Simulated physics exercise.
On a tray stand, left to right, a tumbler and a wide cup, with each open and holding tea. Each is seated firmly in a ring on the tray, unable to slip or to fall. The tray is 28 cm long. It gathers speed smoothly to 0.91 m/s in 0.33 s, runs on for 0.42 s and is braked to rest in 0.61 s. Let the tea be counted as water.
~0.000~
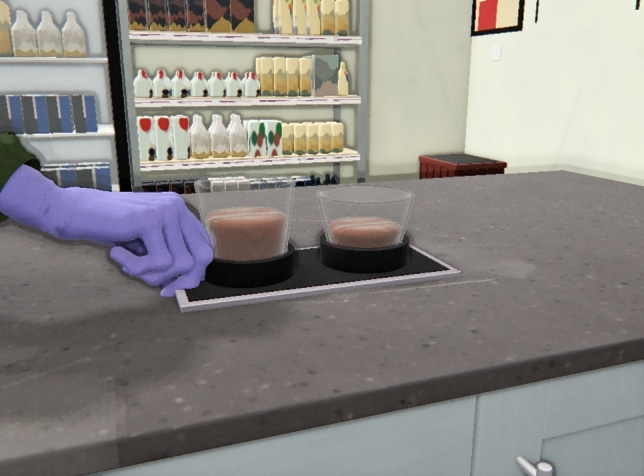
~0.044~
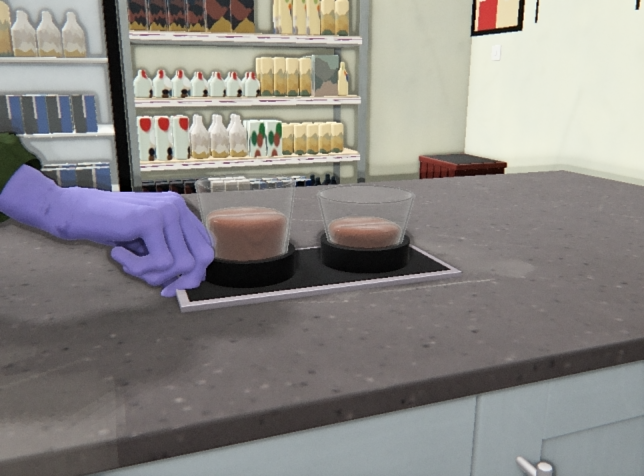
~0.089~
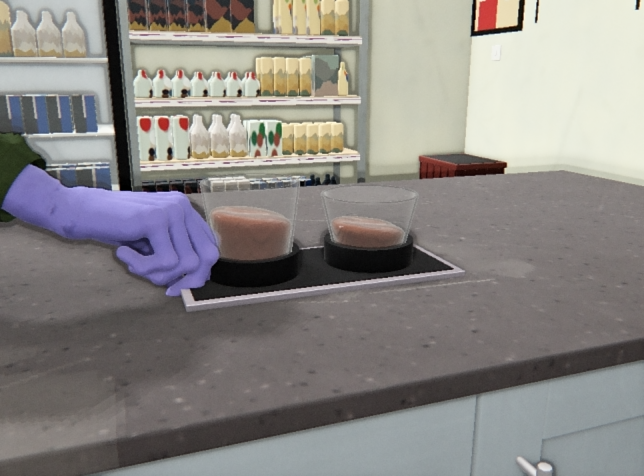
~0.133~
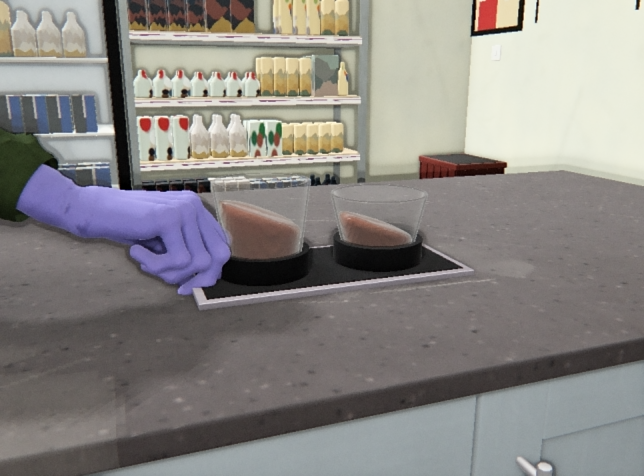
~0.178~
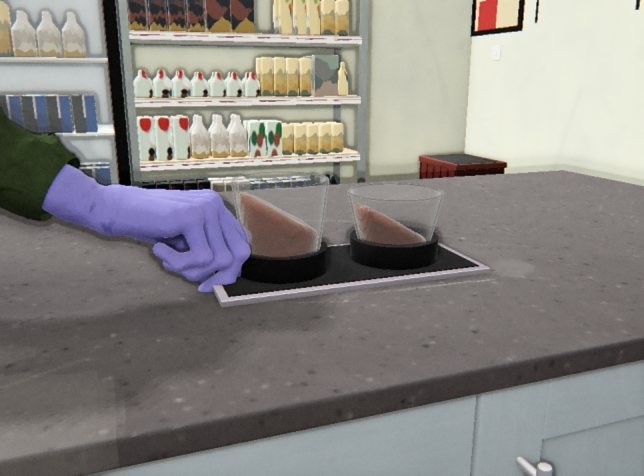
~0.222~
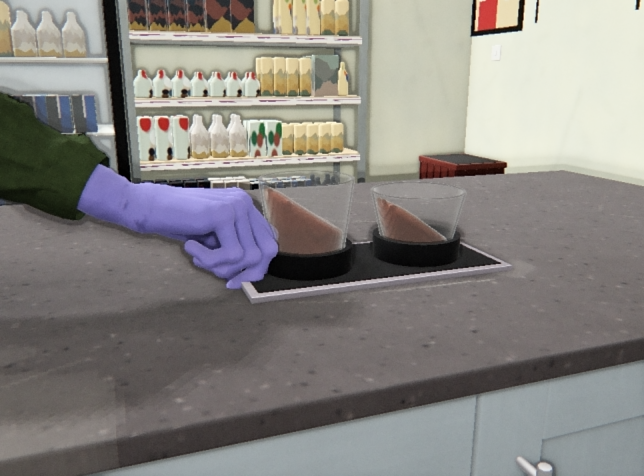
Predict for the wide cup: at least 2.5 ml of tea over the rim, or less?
Less.
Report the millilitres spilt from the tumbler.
I'd put it at close to 0 ml.
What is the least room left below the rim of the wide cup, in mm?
It tops out roughly 6 mm short of the rim.
By 0.57 s the tray moves at 0.91 m/s; losses from the left are 0, 0 ml.
By 0.91 s the tray moves at 0.76 m/s; losses from the left are 0, 0 ml.
By 1.26 s the tray moves at 0.06 m/s; losses from the left are 0, 0 ml.
By 1.61 s the tray moves at 0.00 m/s; losses from the left are 0, 0 ml.
At rest losses from the left are 0, 0 ml.
